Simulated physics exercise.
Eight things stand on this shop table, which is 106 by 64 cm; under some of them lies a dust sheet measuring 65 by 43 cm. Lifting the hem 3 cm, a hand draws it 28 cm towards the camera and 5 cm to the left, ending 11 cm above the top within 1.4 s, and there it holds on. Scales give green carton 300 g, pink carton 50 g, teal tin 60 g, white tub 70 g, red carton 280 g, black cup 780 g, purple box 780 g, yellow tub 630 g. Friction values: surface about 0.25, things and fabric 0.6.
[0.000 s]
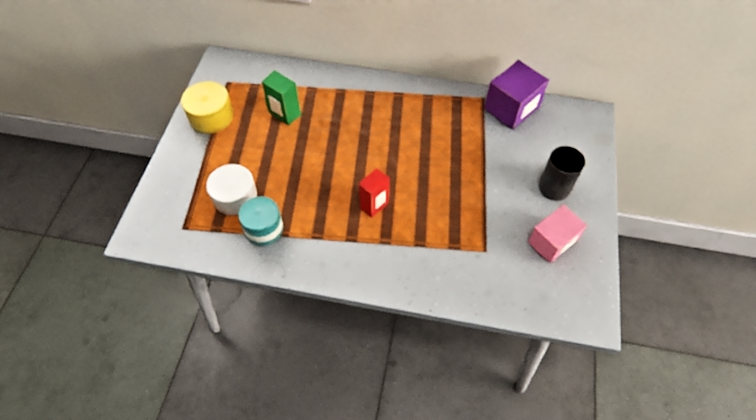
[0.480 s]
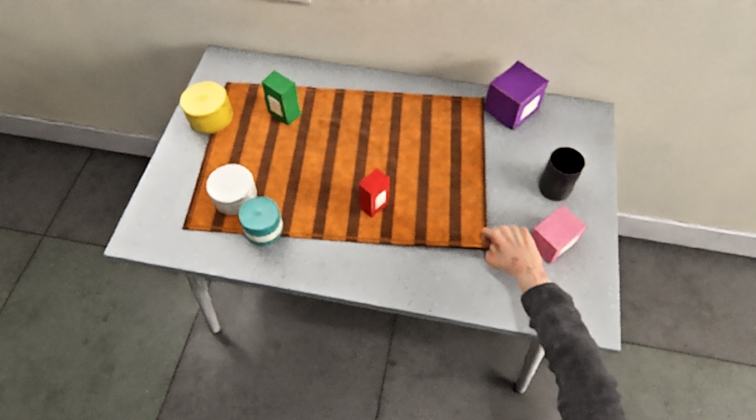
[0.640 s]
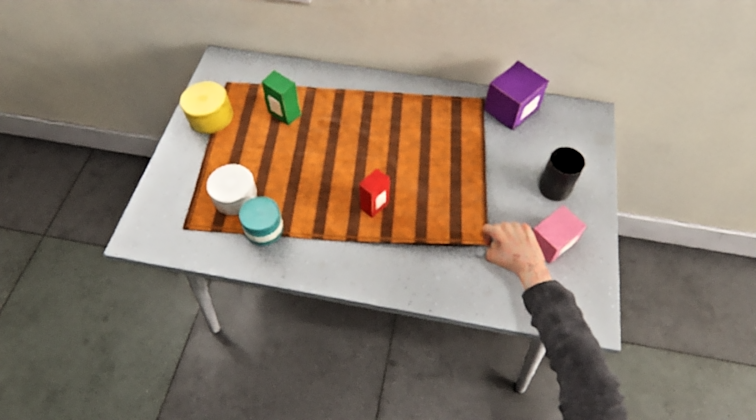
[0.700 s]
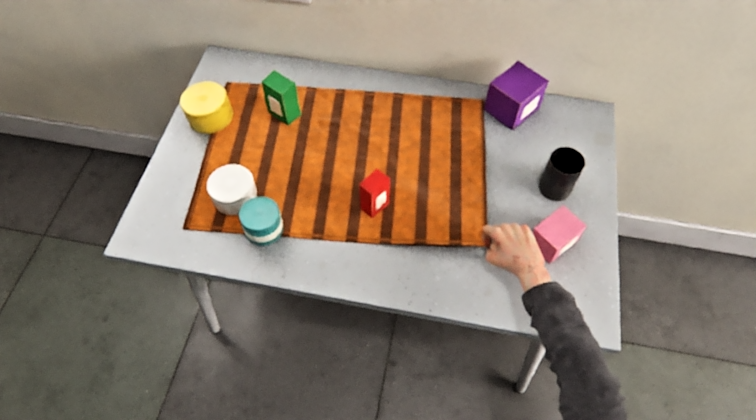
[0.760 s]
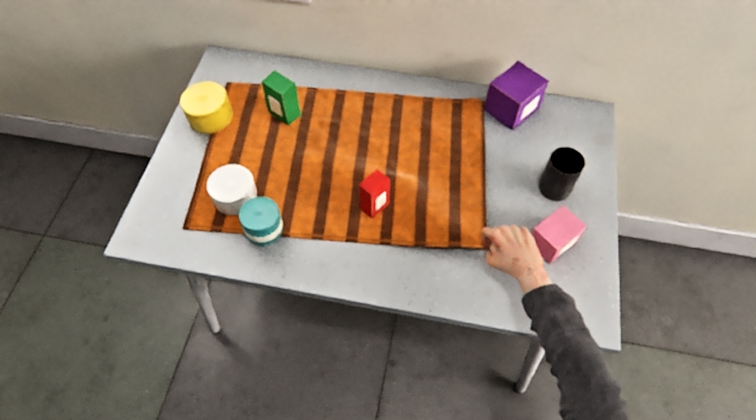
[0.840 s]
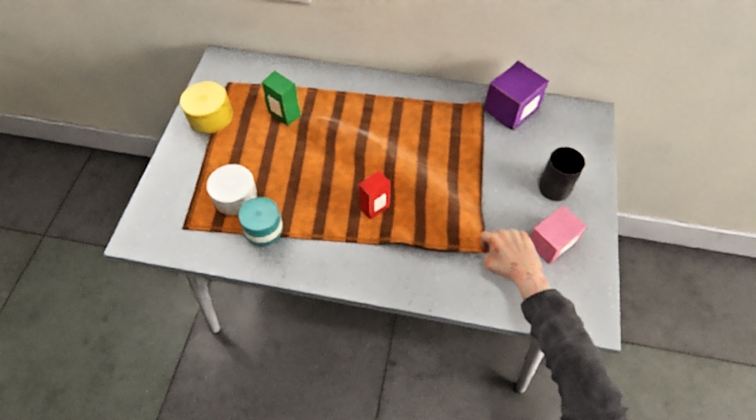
A hand in a dark sleeve reaches in from the lower right and grips the near right corner of a striped orange cloth on a table. It tugs the corner slightly toward the viewer and to the left, wrinkling the fabric, while the tubs, boxes and black cup stay nearly still.
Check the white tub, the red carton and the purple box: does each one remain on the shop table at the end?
The white tub is a survivor. The red carton is a casualty. The purple box is a survivor.
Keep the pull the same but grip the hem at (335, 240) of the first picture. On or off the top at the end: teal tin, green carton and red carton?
If so, teal tin comes off, green carton is still on top and red carton comes off.
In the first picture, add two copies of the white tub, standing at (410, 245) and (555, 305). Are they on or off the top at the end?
Off the top, then still on top.
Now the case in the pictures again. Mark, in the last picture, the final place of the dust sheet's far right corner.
Around pixel (512, 231).
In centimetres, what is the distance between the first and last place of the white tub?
The white tub ends 8 cm from where it began.
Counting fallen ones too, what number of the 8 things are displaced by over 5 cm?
After counting, the figure is 5.
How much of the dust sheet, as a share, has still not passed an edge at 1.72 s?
Some 90 in a hundred.
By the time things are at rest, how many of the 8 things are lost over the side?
1 in all.
At 1.1 s, 100 % of the dust sheet is still over the top; red carton 5 cm off its start, white tub 1 cm off its start, teal tin 2 cm off its start.
At 1.4 s, 100 % of the dust sheet is still over the top; red carton 13 cm off its start, white tub 4 cm off its start, teal tin 6 cm off its start.
At 1.7 s, 90 % of the dust sheet is still over the top; red carton 19 cm off its start at (359, 265), white tub 8 cm off its start at (230, 214), teal tin 10 cm off its start at (246, 254).
At 2.0 s, 90 % of the dust sheet is still over the top; red carton 23 cm off its start, white tub 9 cm off its start, teal tin 10 cm off its start.
At 3.6 s, 90 % of the dust sheet is still over the top; red carton over the edge, white tub 9 cm off its start at (230, 218), purple box 0 cm off its start at (519, 81), teal tin 11 cm off its start at (246, 259).
